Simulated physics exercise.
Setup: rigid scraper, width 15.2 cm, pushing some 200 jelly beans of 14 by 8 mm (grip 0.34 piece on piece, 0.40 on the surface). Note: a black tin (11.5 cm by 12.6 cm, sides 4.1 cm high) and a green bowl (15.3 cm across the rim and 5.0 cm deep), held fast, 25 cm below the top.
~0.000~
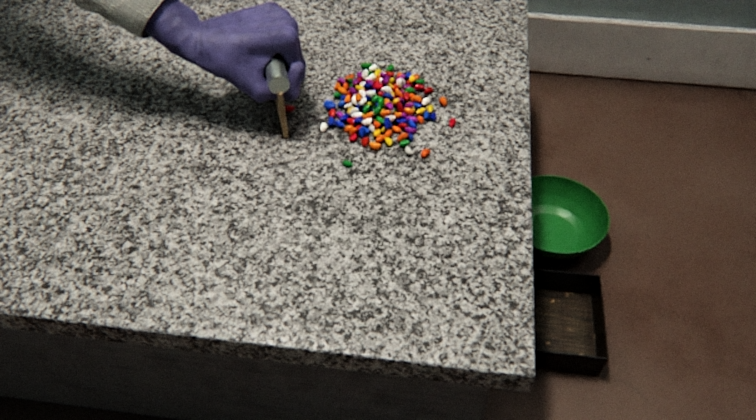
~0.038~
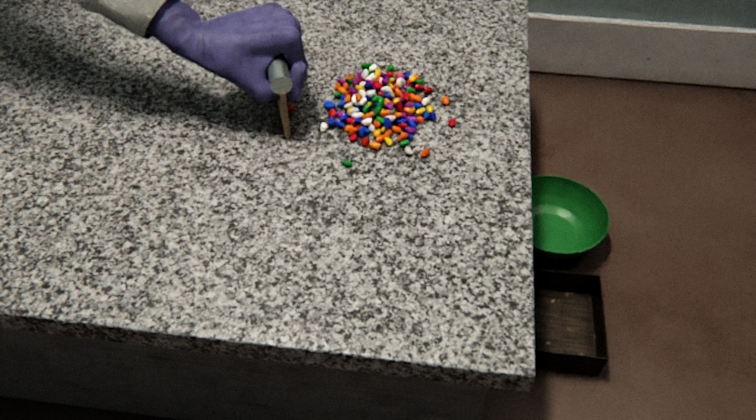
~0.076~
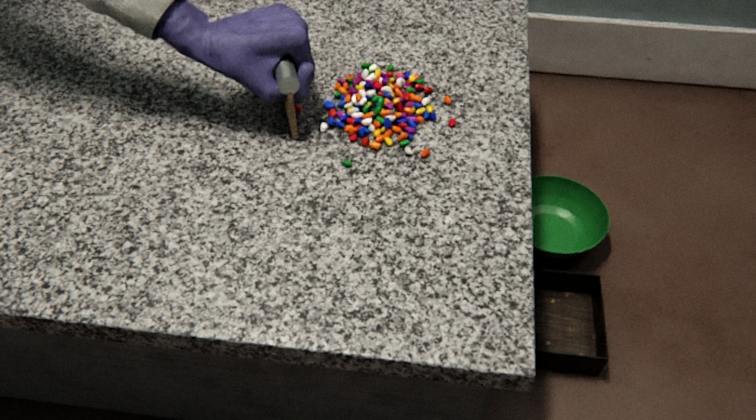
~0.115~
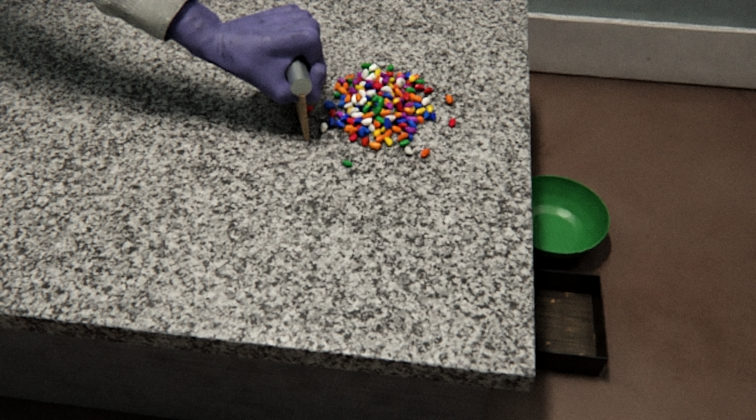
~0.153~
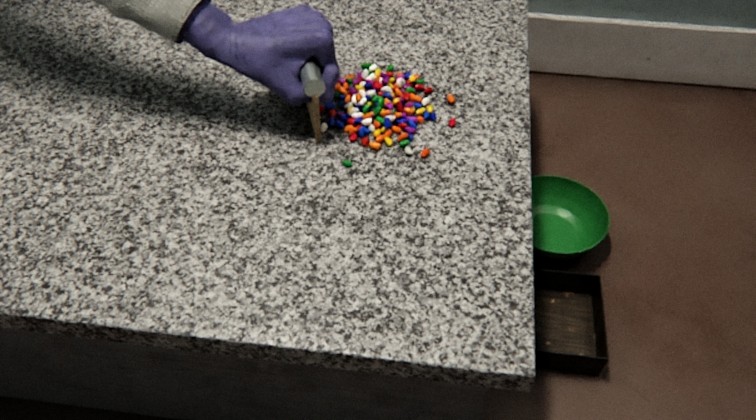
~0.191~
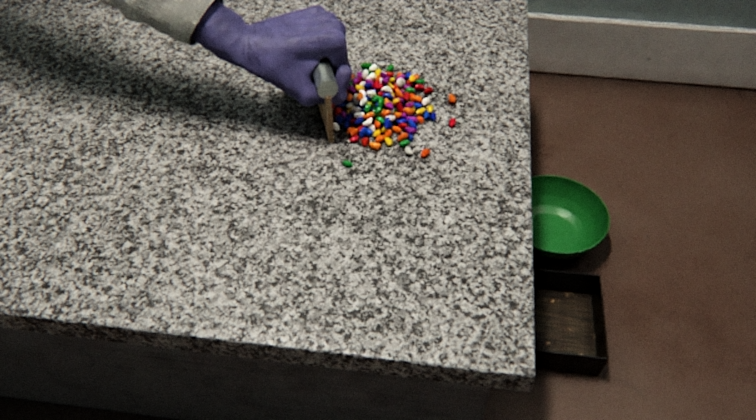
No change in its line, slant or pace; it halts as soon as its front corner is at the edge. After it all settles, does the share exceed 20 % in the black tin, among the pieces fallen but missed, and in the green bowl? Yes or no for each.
Black tin - no, missed - no, green bowl - yes.
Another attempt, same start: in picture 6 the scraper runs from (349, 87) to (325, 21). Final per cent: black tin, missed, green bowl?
Black tin: 0; missed: 35; green bowl: 10.
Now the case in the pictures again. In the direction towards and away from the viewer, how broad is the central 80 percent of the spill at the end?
20 cm.
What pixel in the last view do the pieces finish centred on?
Around pixel (522, 89).
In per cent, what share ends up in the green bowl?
The share comes to roughly 35 per cent.
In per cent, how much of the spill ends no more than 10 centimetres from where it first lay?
20 percent or so.
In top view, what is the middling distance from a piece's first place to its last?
That comes to about 20 cm.
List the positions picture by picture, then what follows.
In the first picture, scraper from (281, 101) to (264, 31); moved 0.0 cm; 0 pieces shifted; middle of the spill at (379, 102); black tin at (557, 310); green bowl at (556, 212).
In the second picture, scraper from (284, 101) to (266, 32); moved 0.3 cm; 0 pieces shifted; middle of the spill at (379, 102).
In the third picture, scraper from (291, 101) to (273, 32); moved 1.1 cm; 2 pieces shifted; middle of the spill at (379, 102).
In the fourth picture, scraper from (303, 103) to (284, 33); moved 2.5 cm; 2 pieces shifted; middle of the spill at (379, 102).
In the fifth picture, scraper from (316, 104) to (295, 34); moved 4.0 cm; 2 pieces shifted; middle of the spill at (379, 102).
In the sixth picture, scraper from (329, 105) to (307, 35); moved 5.5 cm; 14 pieces shifted; middle of the spill at (388, 96); black tin at (557, 310); green bowl at (556, 212). Its speed is about 0.39 m/s.
After 0.48 s, scraper 17 cm from its start, spill 18 cm wide; still on top 100 %.
After 0.78 s, scraper 28 cm from its start, spill 21 cm wide; off the edge, not caught 10 %, still on top 90 %.
After 1.03 s, scraper 28 cm from its start, spill 24 cm wide; black tin 5 %, green bowl 30 %, off the edge, not caught 10 %, still on top 55 %.
At rest (2.2 s), black tin 5 %, green bowl 35 %, fallen but missed 5 %, still on top 55 %.
